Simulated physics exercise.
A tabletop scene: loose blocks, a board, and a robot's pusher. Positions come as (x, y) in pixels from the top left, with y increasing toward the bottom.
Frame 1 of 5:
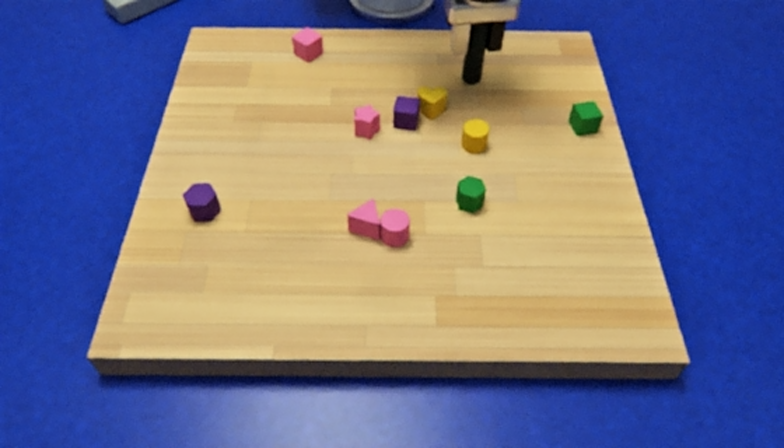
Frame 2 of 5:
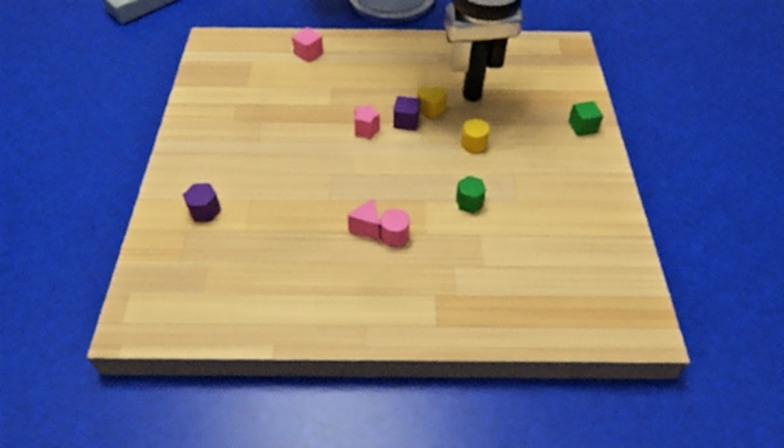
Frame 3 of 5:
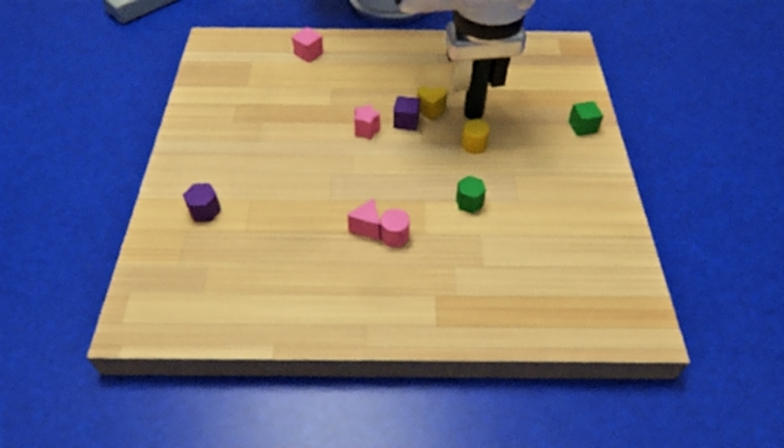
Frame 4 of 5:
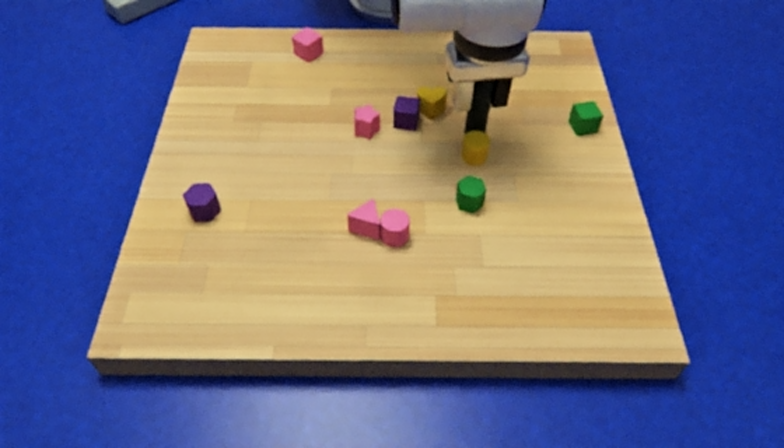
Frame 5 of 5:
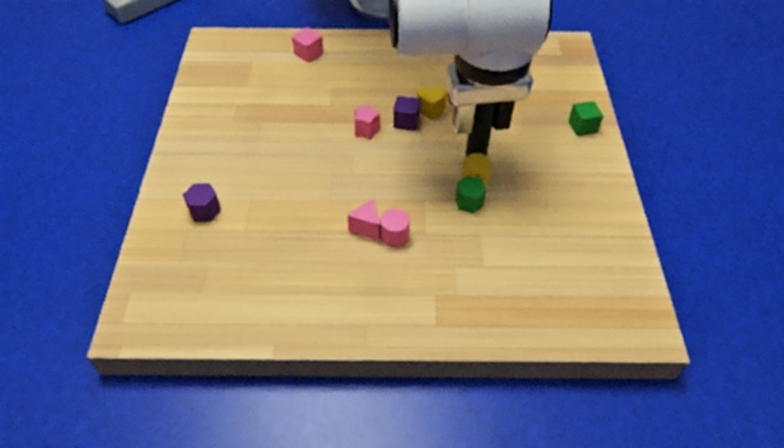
The clip opens on a wooden board scattered with pink, purple, yellow and green blocks, a robot's dark pusher near the top edge. The pusher moves down toward the yellow round block, then nudges it a short way down the board until it sits close against the green hexagonal block.
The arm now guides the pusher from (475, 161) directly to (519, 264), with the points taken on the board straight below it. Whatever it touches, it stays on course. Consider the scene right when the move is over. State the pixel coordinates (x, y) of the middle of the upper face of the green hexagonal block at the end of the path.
At (455, 215).
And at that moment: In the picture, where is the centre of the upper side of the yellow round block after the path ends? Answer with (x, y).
My prediction: (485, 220).
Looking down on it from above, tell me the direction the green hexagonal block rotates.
From above, the green hexagonal block will be seen to turn clockwise.
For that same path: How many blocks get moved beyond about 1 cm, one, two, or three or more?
Two blocks shift.
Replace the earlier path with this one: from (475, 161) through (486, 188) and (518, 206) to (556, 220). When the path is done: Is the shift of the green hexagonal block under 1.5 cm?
I believe not.
The first path, step by step. One third of the way, pusher (490, 188); green hexagonal block (463, 207), turned 25° clockwise; yellow round block (482, 193).
Two thirds of the way, pusher (505, 222); green hexagonal block (455, 215), turned 60° clockwise; yellow round block (484, 219).
At the end, pusher (521, 260); green hexagonal block (455, 215), turned 60° clockwise; yellow round block (485, 220).
